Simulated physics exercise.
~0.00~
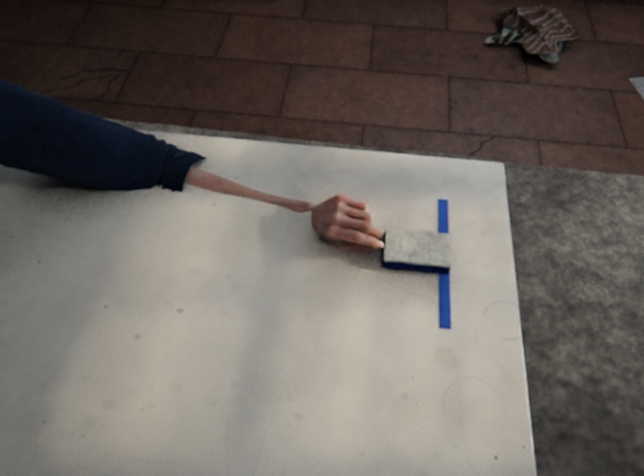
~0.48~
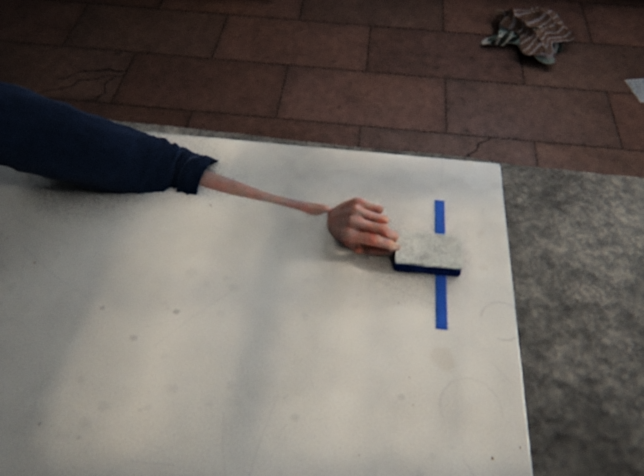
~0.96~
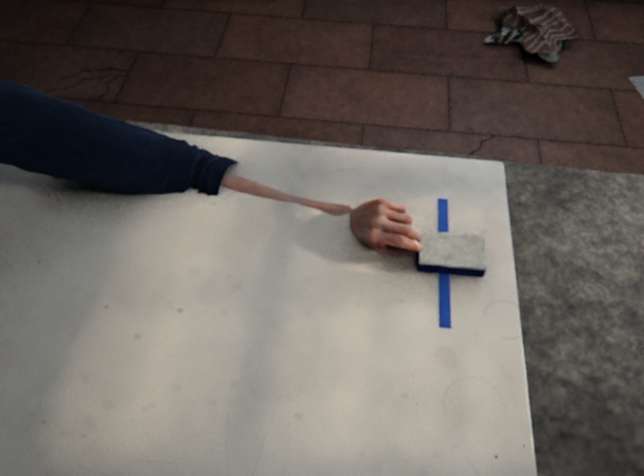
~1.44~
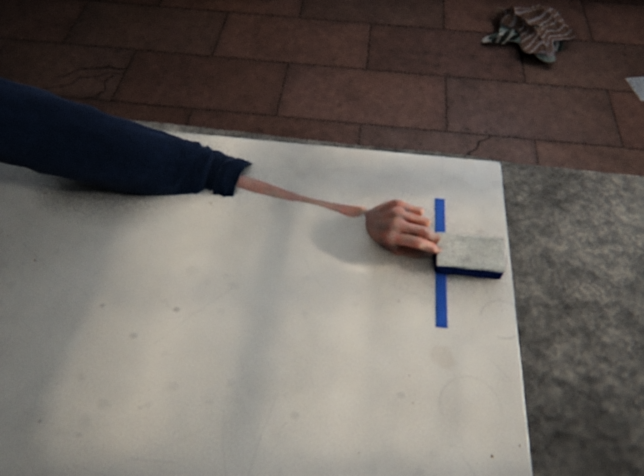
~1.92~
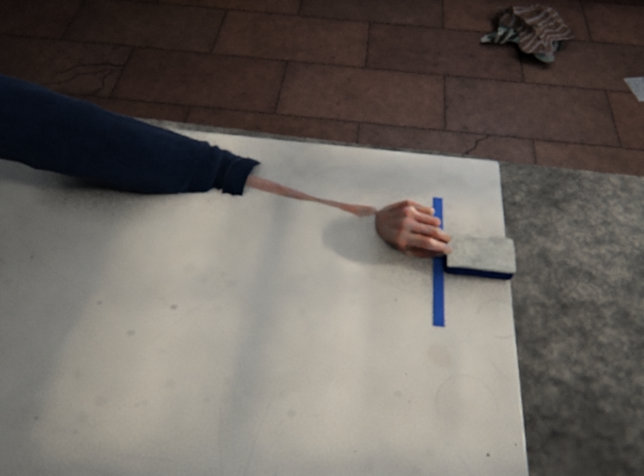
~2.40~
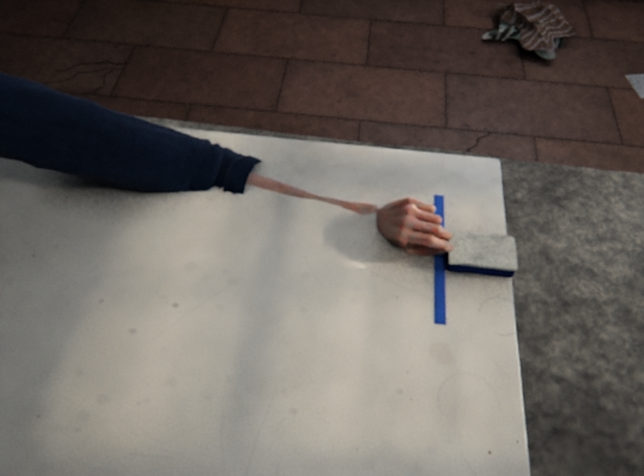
On a pale tabletop near its right edge, a hand in a dark blue sleeve slowly pushes a sponge with a blue underside rightward across a strip of blue tape, then stops, leaving the sponge resting on the table at the edge.
